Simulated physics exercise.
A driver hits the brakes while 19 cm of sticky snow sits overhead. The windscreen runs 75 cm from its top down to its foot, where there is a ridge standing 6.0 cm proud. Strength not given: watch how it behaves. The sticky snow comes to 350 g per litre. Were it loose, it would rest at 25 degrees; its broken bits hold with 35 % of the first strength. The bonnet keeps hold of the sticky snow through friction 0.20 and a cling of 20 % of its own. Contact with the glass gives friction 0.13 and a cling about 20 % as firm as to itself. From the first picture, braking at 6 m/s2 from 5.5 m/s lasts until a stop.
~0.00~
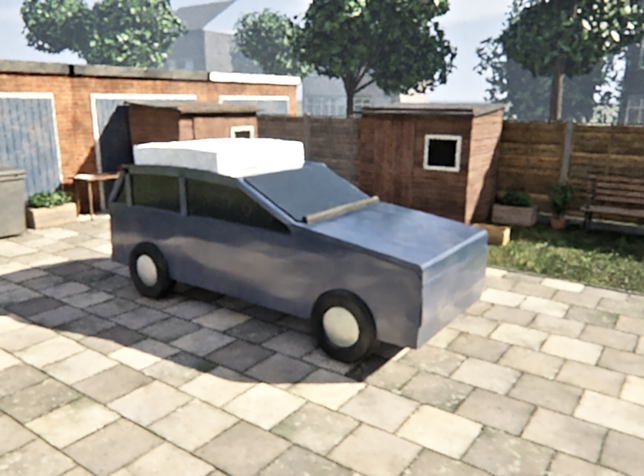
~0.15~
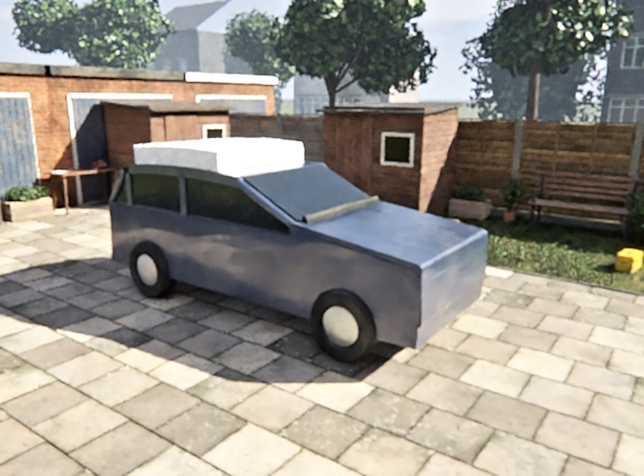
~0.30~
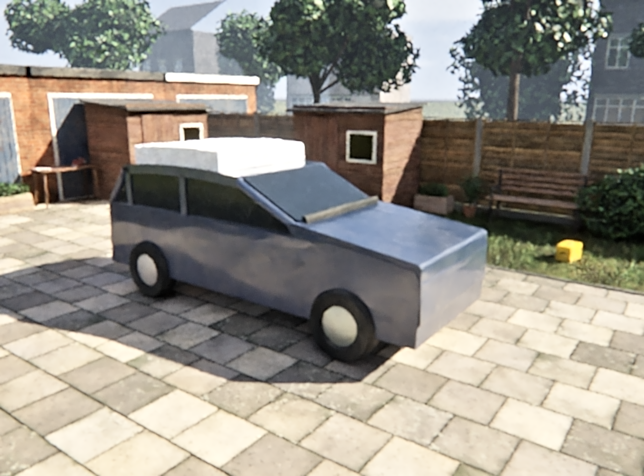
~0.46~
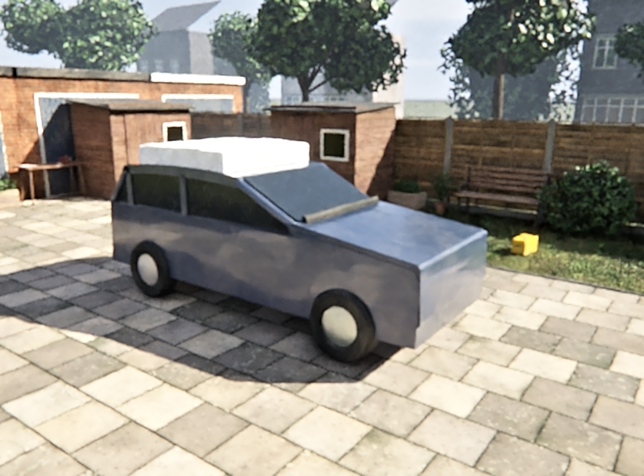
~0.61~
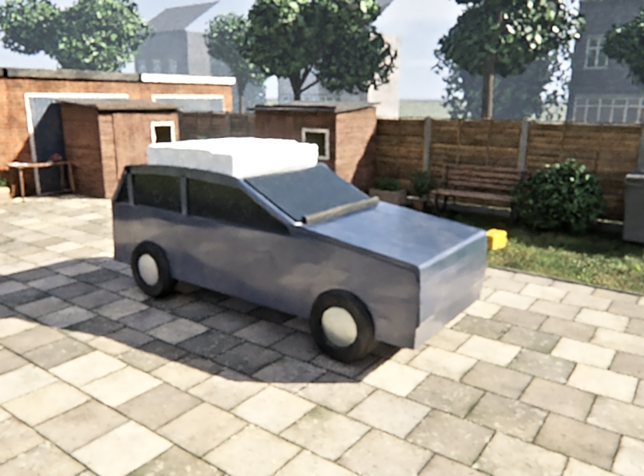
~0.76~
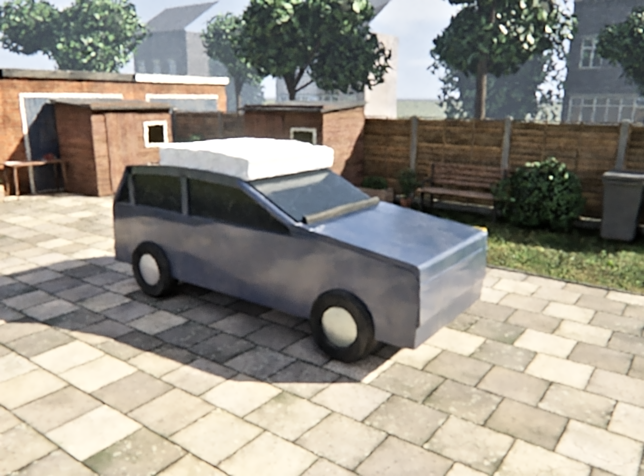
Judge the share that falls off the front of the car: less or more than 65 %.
The share that falls off the front of the car is less than 65 %.
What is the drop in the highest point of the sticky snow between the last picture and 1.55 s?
By my estimate, near 25 cm.
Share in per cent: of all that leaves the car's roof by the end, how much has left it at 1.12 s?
It comes to around 70 %.
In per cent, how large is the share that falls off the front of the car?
45 %.
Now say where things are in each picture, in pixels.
Leading edge of the sticky snow at (218, 167), in the first picture.
Leading edge of the sticky snow at (218, 163), in the second picture.
Leading edge of the sticky snow at (219, 164), its middle shifted 1.3 cm, in the third picture.
Leading edge of the sticky snow at (223, 157), its middle shifted 6.9 cm, in the fourth picture.
Leading edge of the sticky snow at (233, 155), its middle shifted 19 cm, in the fifth picture.
Leading edge of the sticky snow at (250, 163), its middle shifted 39 cm, 10 % of it past the top of the windscreen, in one piece, in the sixth picture.
After 1.12 s, 28 % of the snow is on the roof, 58 % on the glass, 14 % on the bonnet and none has gone off the nose.
After 1.55 s, none of the snow is on the roof, 27 % on the glass, 70 % on the bonnet and 3 % has gone off the nose.
After 1.99 s, none of the snow is on the roof, 25 % on the glass, 64 % on the bonnet and 11 % has gone off the nose.
After 2.42 s, none of the snow is on the roof, 25 % on the glass, 44 % on the bonnet and 31 % has gone off the nose.
After 3.90 s, at the end, none of the snow is on the roof, 25 % on the glass, 29 % on the bonnet and 46 % has gone off the nose.
